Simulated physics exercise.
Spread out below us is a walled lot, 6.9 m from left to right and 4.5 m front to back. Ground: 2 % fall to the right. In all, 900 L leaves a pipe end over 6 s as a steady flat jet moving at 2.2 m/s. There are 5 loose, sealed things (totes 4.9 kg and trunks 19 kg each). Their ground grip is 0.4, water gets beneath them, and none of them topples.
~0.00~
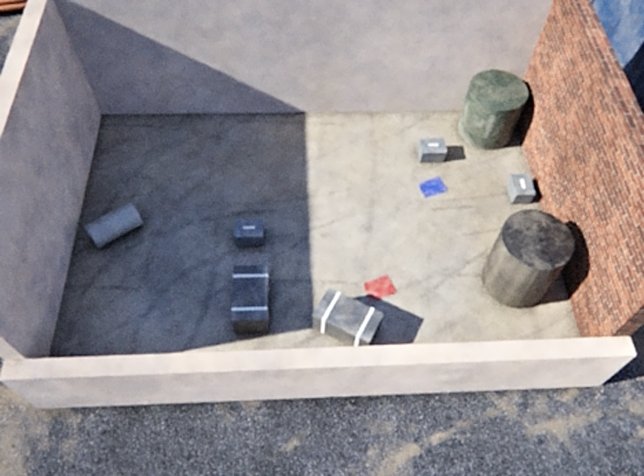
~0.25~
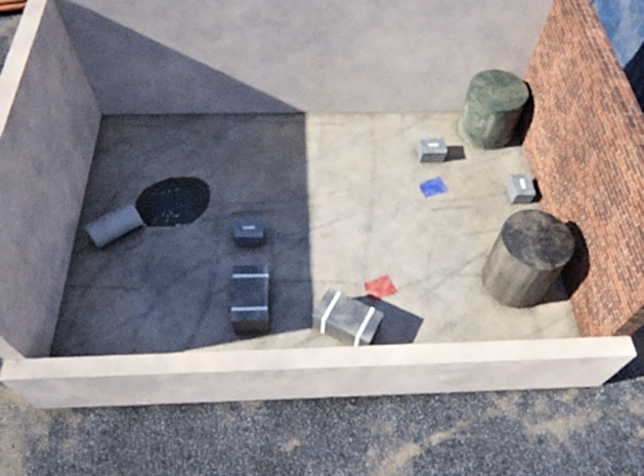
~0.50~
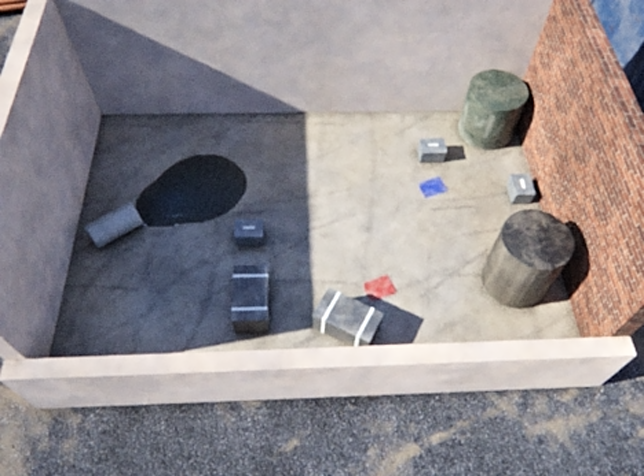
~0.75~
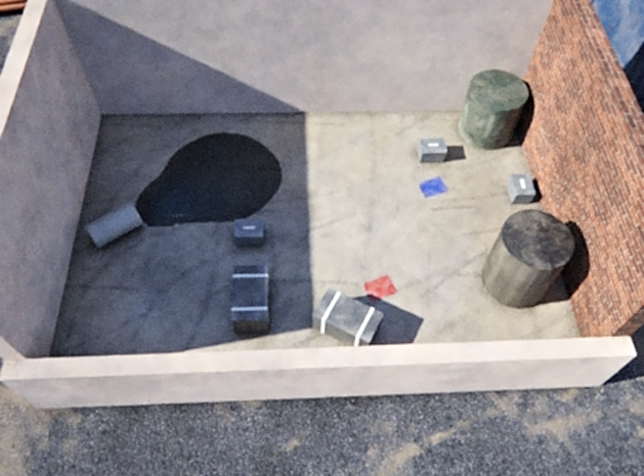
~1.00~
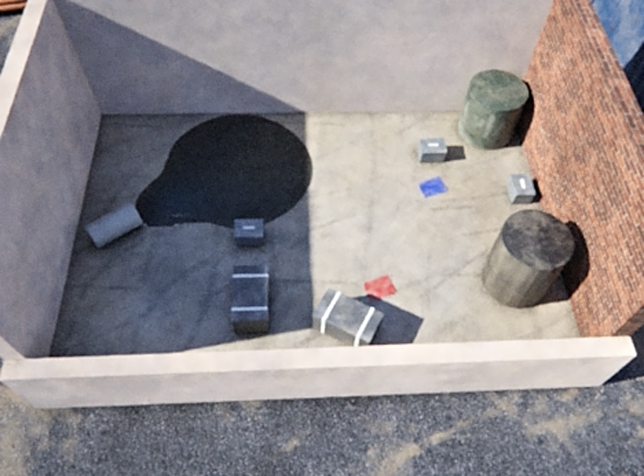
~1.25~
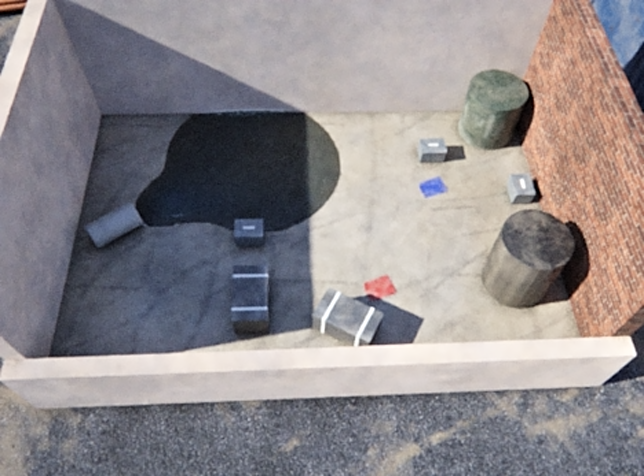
Dark water emerges beside the open end of a grey pipe at the left of a walled lot, first as a small pool. It spreads right and toward the back wall, widening past the shadow's edge into the sunlit floor, while the boxes, the barrels and the red and blue patches stay still.
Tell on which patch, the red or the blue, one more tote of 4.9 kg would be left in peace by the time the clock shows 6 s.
On the red patch it would be left in peace.
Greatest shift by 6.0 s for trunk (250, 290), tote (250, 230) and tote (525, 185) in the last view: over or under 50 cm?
Taking them in order, the first is below the mark, the second below the mark and the third above the mark.
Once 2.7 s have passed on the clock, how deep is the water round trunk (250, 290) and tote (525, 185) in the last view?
Close to 0 and 0 centimetres.
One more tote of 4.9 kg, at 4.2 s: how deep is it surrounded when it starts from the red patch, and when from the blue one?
I'd say close to 0 cm, and close to 3 cm for the other.
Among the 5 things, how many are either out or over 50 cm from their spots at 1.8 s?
By my tally, 0.
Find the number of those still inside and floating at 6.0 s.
Just then, the number is 2.
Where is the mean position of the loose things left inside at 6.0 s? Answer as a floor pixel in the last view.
Roughly at (386, 271).
After 1.8 s on red it would be 0 cm off in 0 cm of water; on blue it would be 0 cm off in 0 cm of water.
After 2.7 s on red it would be 0 cm off in 0 cm of water; on blue it would be 0 cm off in 2 cm of water.
After 4.2 s on red it would be 0 cm off in 0 cm of water; on blue it would be 22 cm off in 3 cm of water.
After 6.0 s on red it would be 0 cm off in 1 cm of water; on blue it would be 122 cm off in 9 cm of water.
